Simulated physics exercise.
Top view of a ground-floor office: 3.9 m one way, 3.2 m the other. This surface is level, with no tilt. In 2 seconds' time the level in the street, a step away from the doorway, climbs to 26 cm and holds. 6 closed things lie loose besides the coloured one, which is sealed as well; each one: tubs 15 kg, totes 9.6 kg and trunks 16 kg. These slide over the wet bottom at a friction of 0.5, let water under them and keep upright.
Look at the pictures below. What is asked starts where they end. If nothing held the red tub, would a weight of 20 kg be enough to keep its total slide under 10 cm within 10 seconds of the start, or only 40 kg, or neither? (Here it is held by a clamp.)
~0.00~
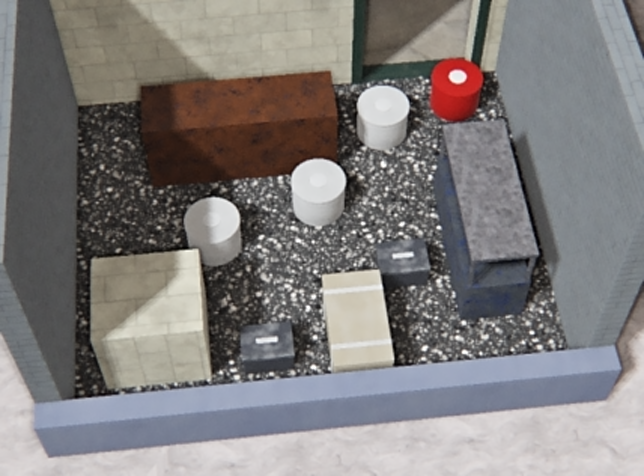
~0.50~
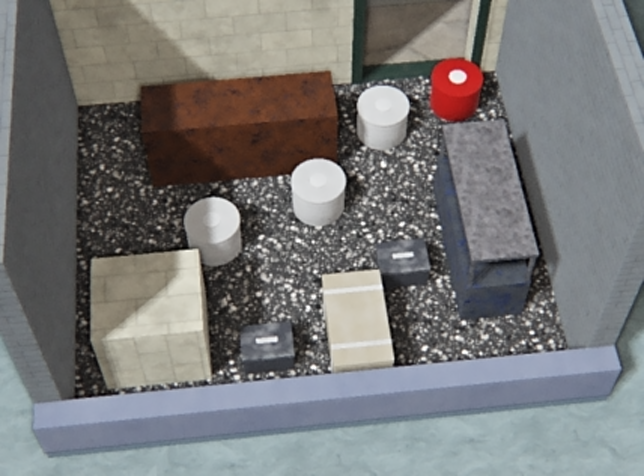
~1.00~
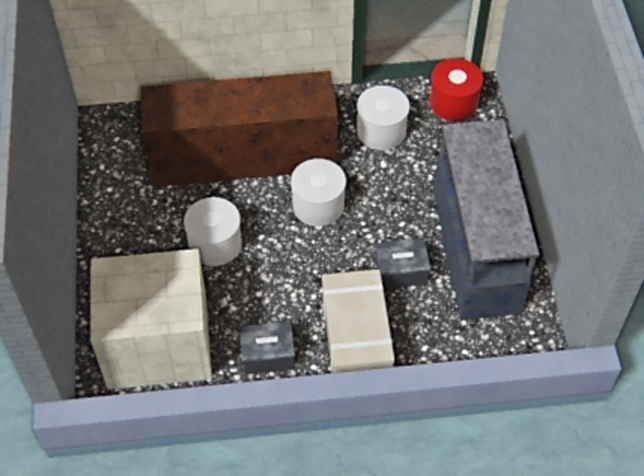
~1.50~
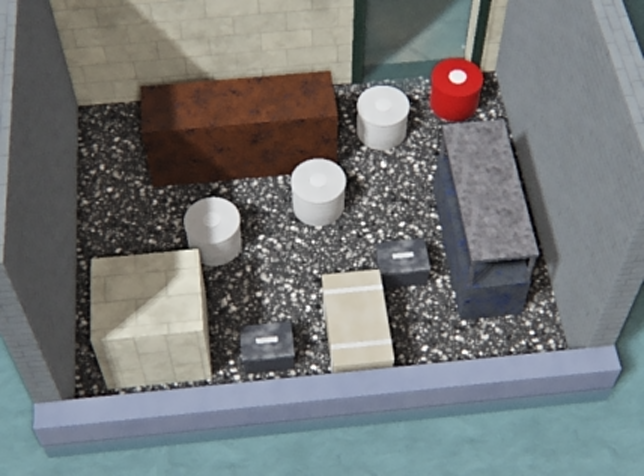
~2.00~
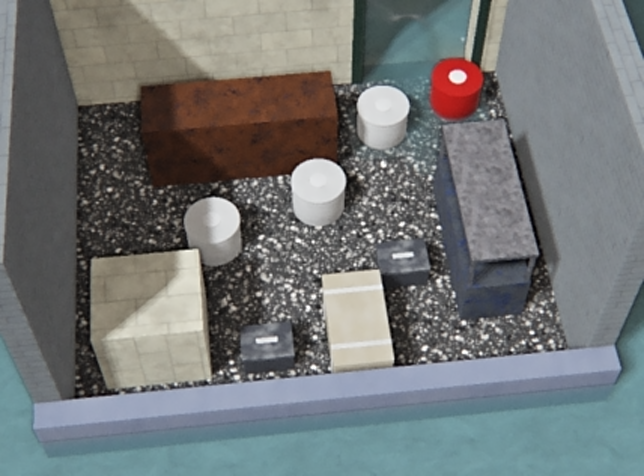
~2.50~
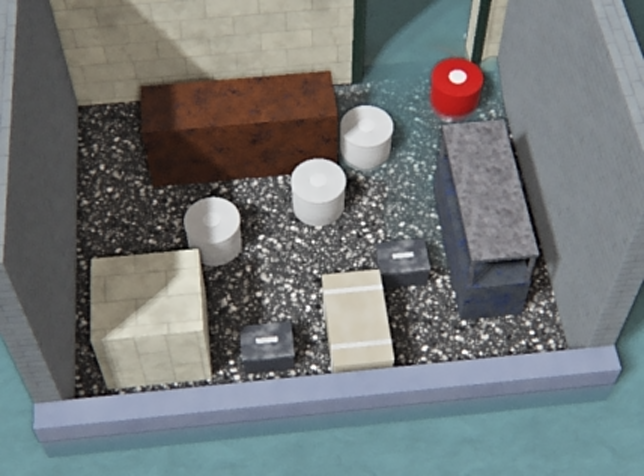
Neither is.
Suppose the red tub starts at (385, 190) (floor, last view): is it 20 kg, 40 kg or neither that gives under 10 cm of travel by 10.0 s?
No load works.
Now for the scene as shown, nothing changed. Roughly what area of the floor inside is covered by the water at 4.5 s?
Around 7.5 m2 of it.
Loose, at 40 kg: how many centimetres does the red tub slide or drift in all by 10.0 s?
Roughly 30 centimetres.
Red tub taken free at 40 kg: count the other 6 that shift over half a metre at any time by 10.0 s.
Total: 4.
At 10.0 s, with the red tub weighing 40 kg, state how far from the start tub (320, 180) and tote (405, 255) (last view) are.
Shifts: 30 cm / 120 cm.
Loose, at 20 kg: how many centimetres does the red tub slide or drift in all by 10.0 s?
It covers about 120 cm altogether.
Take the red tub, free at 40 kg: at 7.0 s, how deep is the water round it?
Around 13 cm.
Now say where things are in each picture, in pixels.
In the first picture, the red tub at (458, 77) rests on the ground; 0.0 m2 under water; 0 of 7 have shifted.
In the second picture, the red tub at (458, 77), on the bottom; 0.0 m2 under water; 0 of 7 have shifted.
In the third picture, the red tub at (458, 77) rests on the ground; 0.0 m2 under water; 0 of 7 have shifted.
In the fourth picture, the red tub at (458, 77), on the bottom; 0.1 m2 under water; 0 of 7 have shifted.
In the fifth picture, the red tub at (458, 77), on the bottom; water covers 0.6 m2; 0 of 7 have shifted.
In the sixth picture, the red tub at (458, 77), on the bottom; 1.8 m2 under water; 1 of 7 have shifted.
After 3.5 s the red tub would be 73 cm from its start with 20 kg and 30 cm from its start with 40 kg; 12 cm of water round it then.
After 4.5 s the red tub would be 77 cm from its start with 20 kg and 30 cm from its start with 40 kg; 13 cm of water round it then.
After 7.0 s the red tub would be 77 cm from its start with 20 kg and 30 cm from its start with 40 kg; 13 cm of water round it then.
After 10.0 s the red tub would be 53 cm from its start with 20 kg and 30 cm from its start with 40 kg; 16 cm of water round it then.
